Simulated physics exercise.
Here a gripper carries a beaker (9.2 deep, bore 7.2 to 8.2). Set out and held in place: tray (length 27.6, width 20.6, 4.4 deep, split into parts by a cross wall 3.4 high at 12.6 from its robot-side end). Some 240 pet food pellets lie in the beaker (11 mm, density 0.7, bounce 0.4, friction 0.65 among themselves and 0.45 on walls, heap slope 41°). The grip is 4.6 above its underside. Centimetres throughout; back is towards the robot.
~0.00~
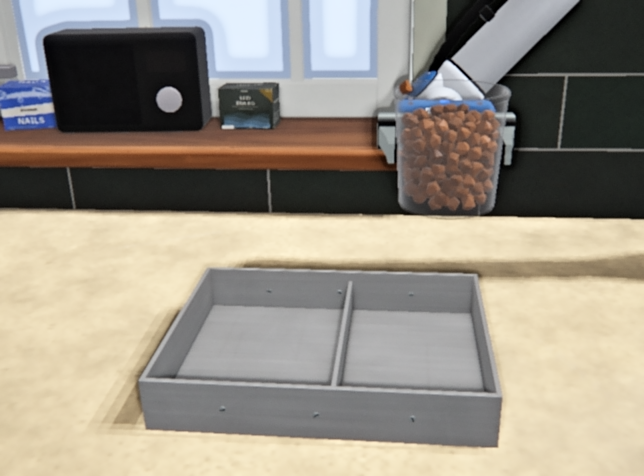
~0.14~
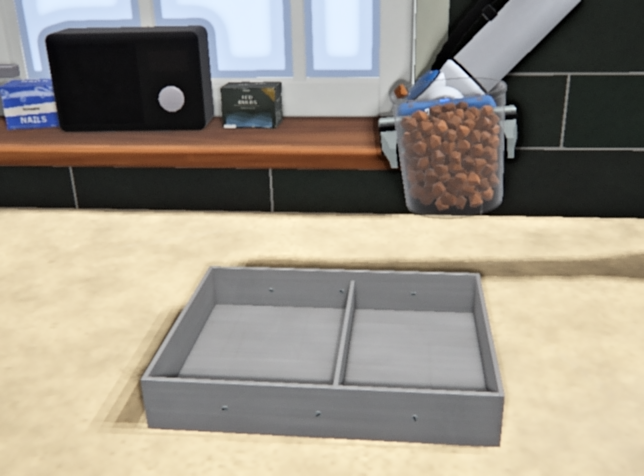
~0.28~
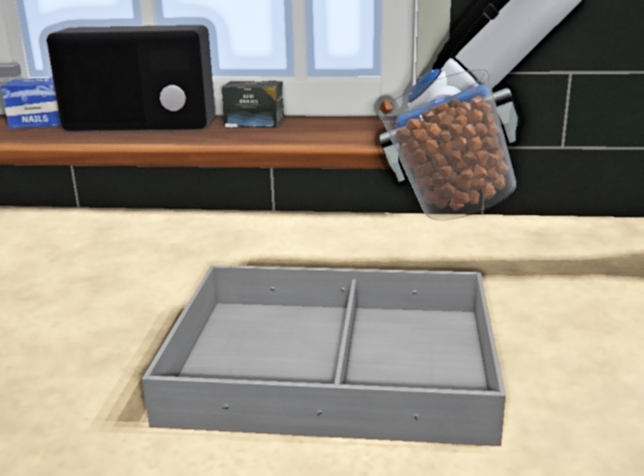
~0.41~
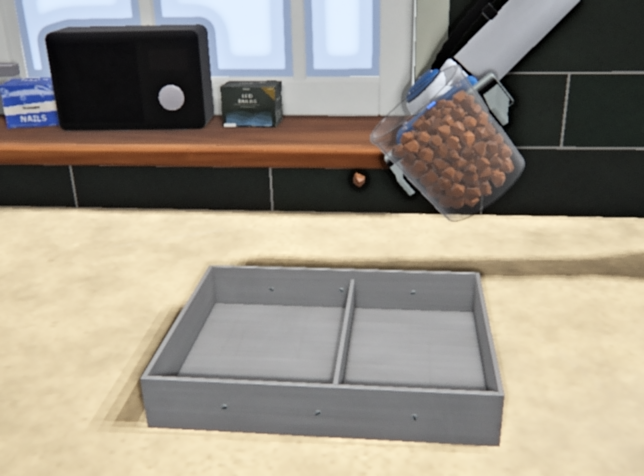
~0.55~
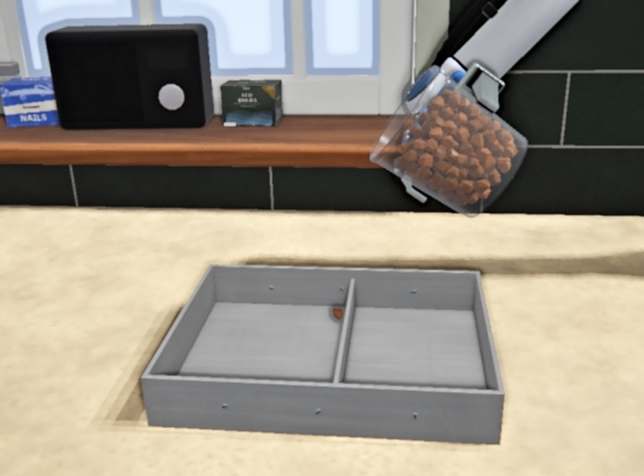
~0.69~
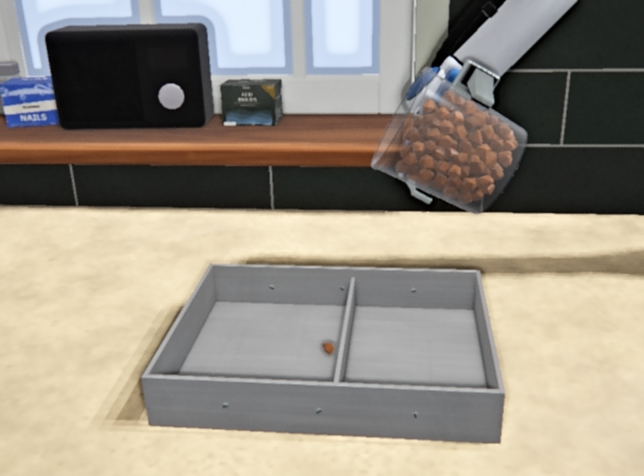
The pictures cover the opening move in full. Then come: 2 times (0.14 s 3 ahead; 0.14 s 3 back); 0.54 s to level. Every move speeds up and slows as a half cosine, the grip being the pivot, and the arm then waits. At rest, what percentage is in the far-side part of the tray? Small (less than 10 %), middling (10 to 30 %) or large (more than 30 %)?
Share in the far-side part of the tray: Small (less than 10 %).
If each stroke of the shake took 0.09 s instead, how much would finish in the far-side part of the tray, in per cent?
It would be near 20 per cent.
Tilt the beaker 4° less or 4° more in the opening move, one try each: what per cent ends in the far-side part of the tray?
About 5 and 10 per cent.
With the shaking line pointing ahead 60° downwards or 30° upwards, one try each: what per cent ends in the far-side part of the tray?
About 0 and 5 per cent.
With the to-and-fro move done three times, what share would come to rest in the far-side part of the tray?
Then about 5 per cent.
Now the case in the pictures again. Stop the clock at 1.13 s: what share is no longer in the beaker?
About 5 per cent by then.
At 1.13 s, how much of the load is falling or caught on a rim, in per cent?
About 1 per cent.
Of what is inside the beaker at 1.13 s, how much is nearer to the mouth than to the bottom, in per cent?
About 45 per cent.
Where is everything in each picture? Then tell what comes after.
In the first picture, beaker middle at (448, 150), level; upper third of the load around (448, 128), from x 405 to 495, top at y 90; 241 in the beaker.
In the second picture, beaker middle at (451, 149), tilted 6° forward; upper third of the load around (452, 127), from x 400 to 495, top at y 95.
In the third picture, beaker middle at (452, 148), tilted 21° forward; upper third of the load around (454, 127), from x 385 to 500, top at y 100.
In the fourth picture, beaker middle at (451, 148), tilted 40° forward; upper third of the load around (454, 128), from x 360 to 505, top at y 95; 240 in the beaker, 1 in flight or on a rim.
In the fifth picture, beaker middle at (451, 147), tilted 55° forward; upper third of the load around (452, 127), from x 340 to 510, top at y 95; 240 in the beaker, 1 in the far-side part.
In the sixth picture, beaker middle at (451, 146), tilted 61° forward; upper third of the load around (452, 125), from x 330 to 510, top at y 95; 240 in the beaker, 1 in the far-side part.
By 1.13 s, tilted 61° forward, highest piece 23 above the table; 231 in the beaker, 8 in the far-side part, 2 in flight or on a rim.
By 1.57 s, tilted 22° forward, highest piece 24 above the table; 226 in the beaker, 14 in the far-side part, 1 in the robot-side part.
By 1.99 s, level, highest piece 25 above the table; 225 in the beaker, 14 in the far-side part, 2 in the robot-side part.
By 3.04 s, level, highest piece 25 above the table; 225 in the beaker, 14 in the far-side part, 2 in the robot-side part.
Final count, 225 in the beaker, 14 in the far-side part, 2 in the robot-side part. That is 6 % in the far-side part of the tray.
